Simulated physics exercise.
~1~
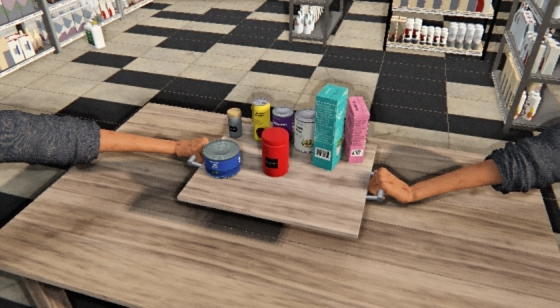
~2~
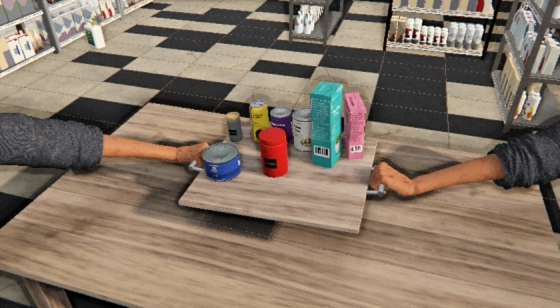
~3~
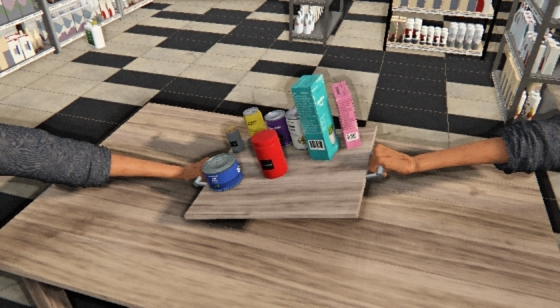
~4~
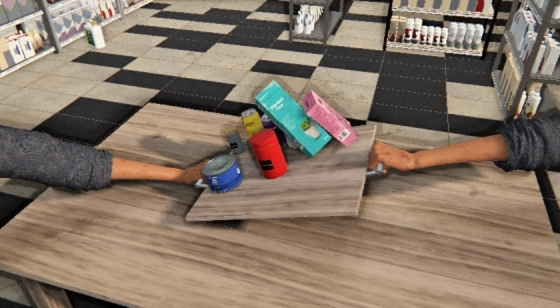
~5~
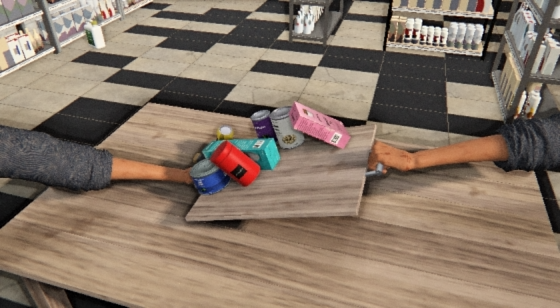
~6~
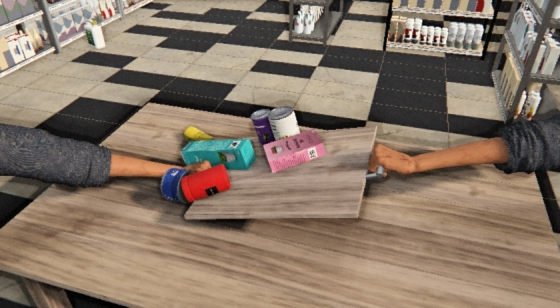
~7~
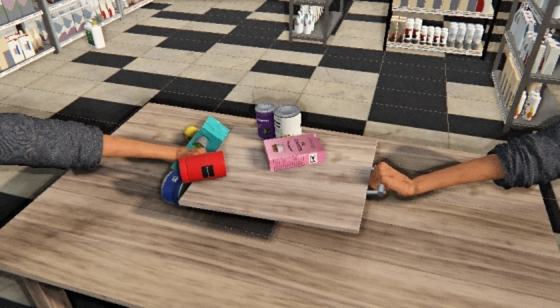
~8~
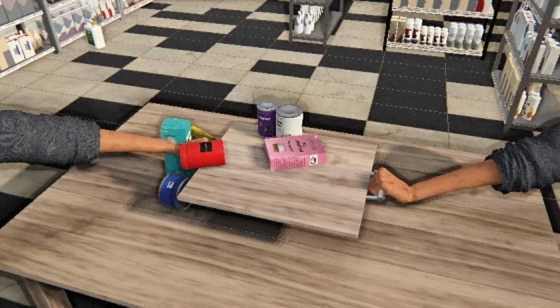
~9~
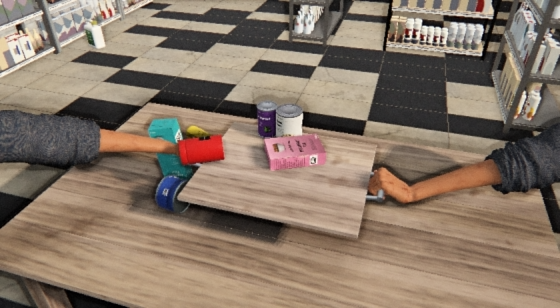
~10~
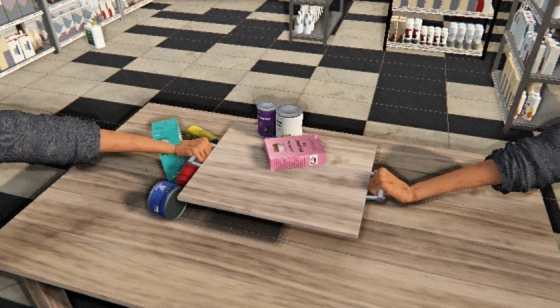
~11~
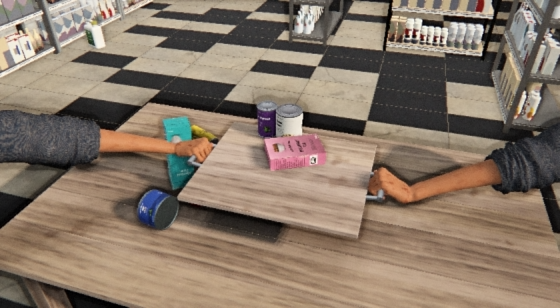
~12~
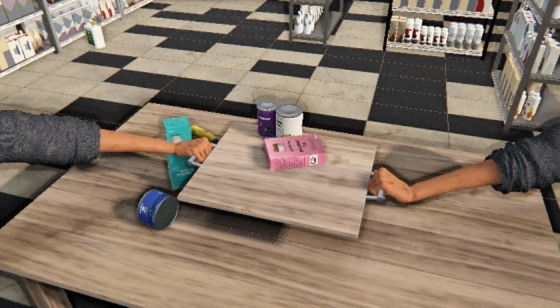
A small wooden tray crowded with tins, jars and cartons is held by two hands above a table in a shop. It dips down on the left, and the tall turquoise carton and pink packet lean, then topple onto their sides. The load slides left, with the yellow can, blue tub and turquoise carton going over the edge by the left hand. As the tray comes back level, the toppled red jar slips off too and drops out of sight. At the end the blue tub lies tipped on the table, while the pink packet lies on the tray beside the upright purple and white tins.
